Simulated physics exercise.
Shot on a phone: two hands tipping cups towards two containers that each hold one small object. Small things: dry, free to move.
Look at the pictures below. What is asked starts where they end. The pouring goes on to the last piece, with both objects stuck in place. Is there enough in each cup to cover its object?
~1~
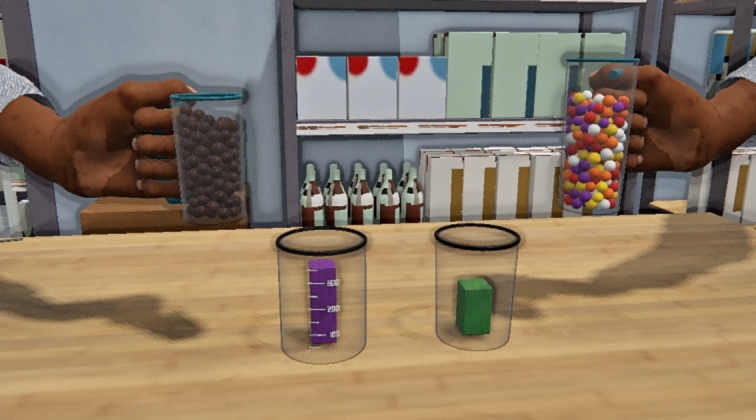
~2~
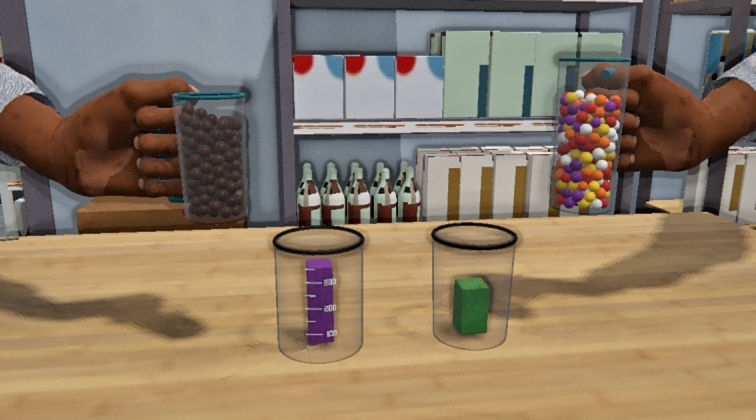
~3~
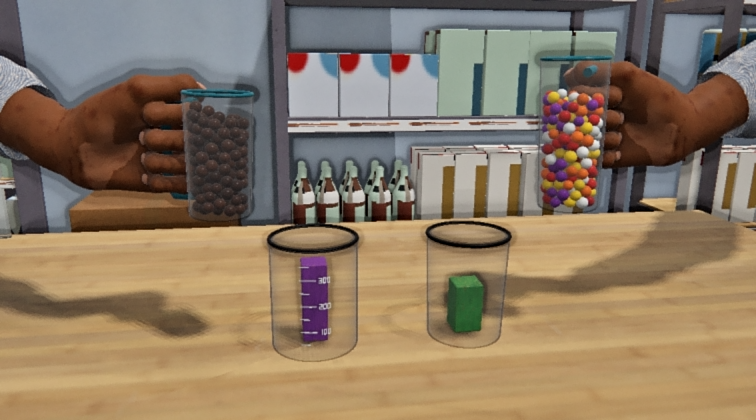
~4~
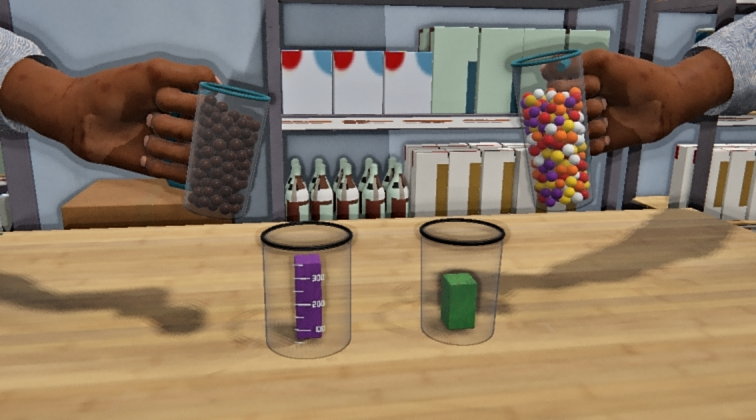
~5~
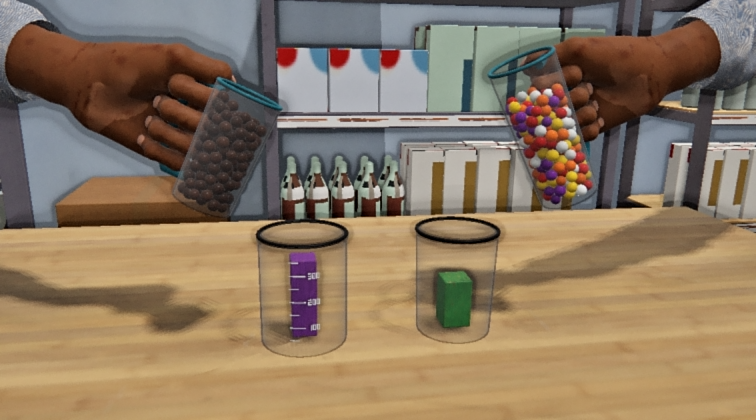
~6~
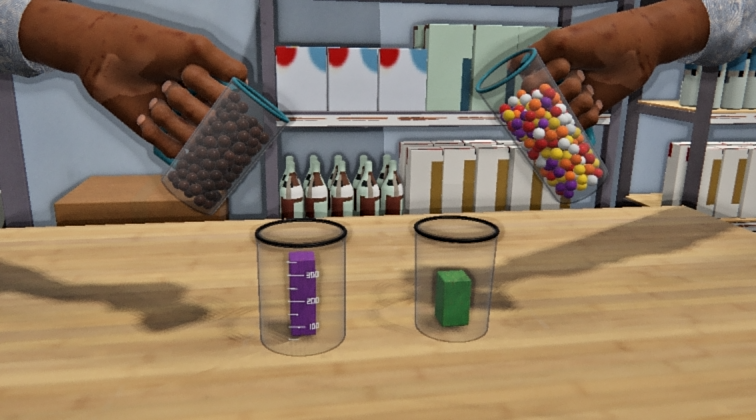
My prediction: Left object: I think it will rise above the heap, right object: I think it will be smothered completely.
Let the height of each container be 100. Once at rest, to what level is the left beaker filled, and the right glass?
The left one comes to 50 %, the right one to 80 %.
Then, 0.39 s on from there, left beaker empty, all of its cupful still in the cup; right glass empty, all of its cupful still in the cup.
Then, 0.80 s on from there, left beaker nearly empty, the bulk of its cupful still in the cup, one piece on the table; right glass nearly empty, the bulk of its cupful still in the cup.
Then, 1.28 s on from there, left beaker a third full, none of its cupful still in the cup, two pieces on the table; right glass two thirds full, none of its cupful still in the cup.
In the end, left beaker half full (surface near (302, 283)), two pieces on the table; right glass three quarters full (surface near (455, 250)), one piece on the table; the left thing is still showing; the right thing is covered.
